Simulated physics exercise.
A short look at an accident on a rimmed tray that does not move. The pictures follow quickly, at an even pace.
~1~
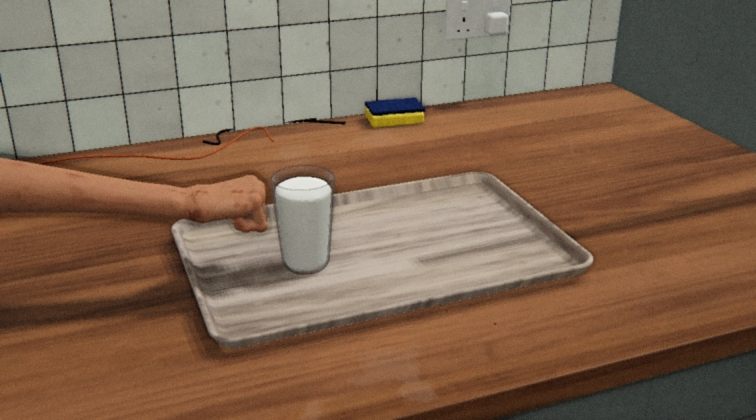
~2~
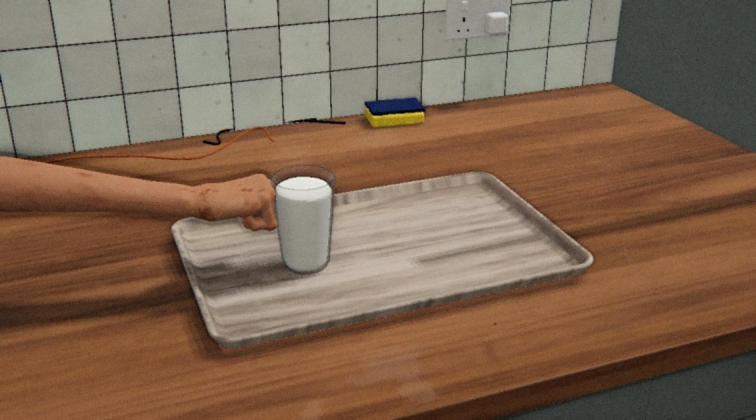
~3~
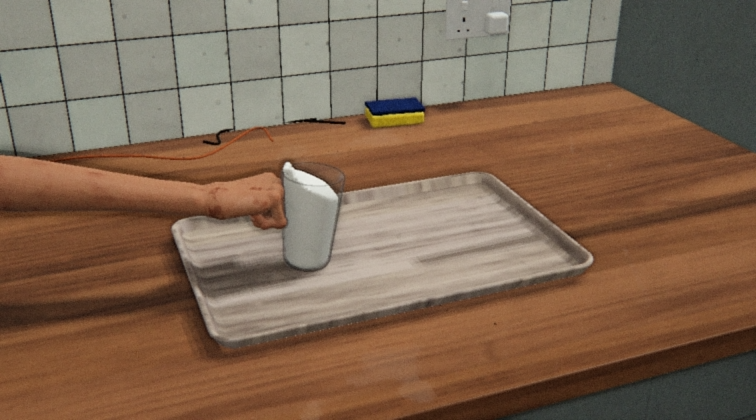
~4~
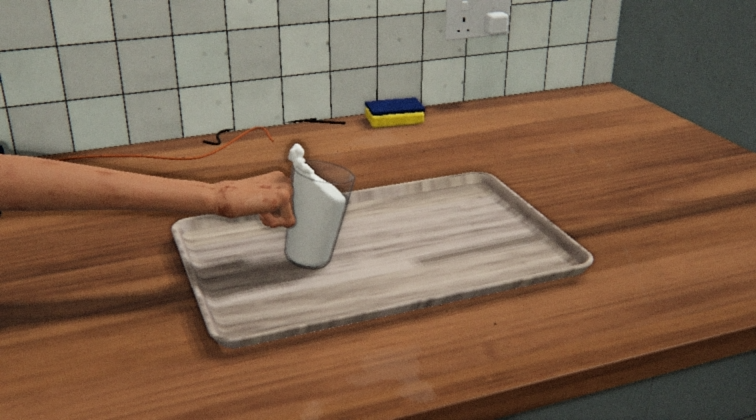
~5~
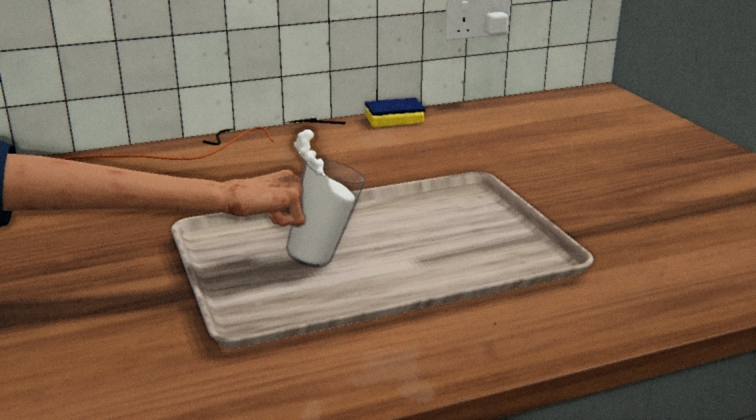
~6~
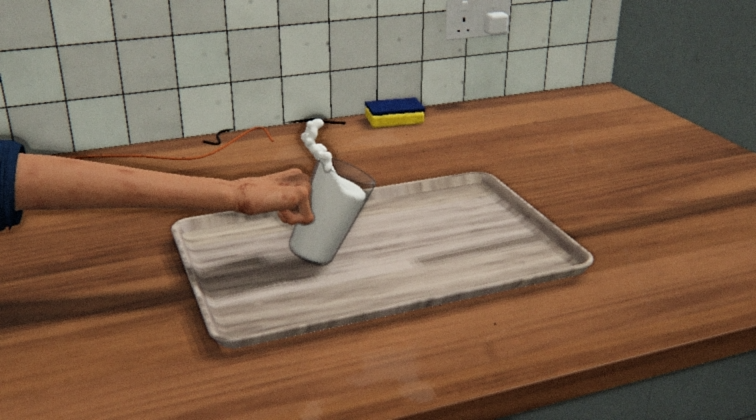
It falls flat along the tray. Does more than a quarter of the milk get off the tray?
As it turns out, more than a quarter leaves the tray.
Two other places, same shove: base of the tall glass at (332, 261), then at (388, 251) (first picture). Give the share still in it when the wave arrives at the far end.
First some 55, then 65 per cent.
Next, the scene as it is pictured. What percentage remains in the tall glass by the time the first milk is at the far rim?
Close to 45 per cent.
A moment on, the tall glass lies on its side and 87 per cent is in the glass, 0 on the tray and 13 above or beyond its rim.
Next, the tall glass lies on its side and 45 per cent is in the glass, 47 on the tray and 9 above or beyond its rim.
Then the tall glass lies on its side and 25 per cent is in the glass, 51 on the tray and 24 above or beyond its rim.
Later the tall glass lies on its side and 13 per cent is in the glass, 44 on the tray and 43 above or beyond its rim.
At rest 57 per cent is held by tray and glass, 43 is off the tray.
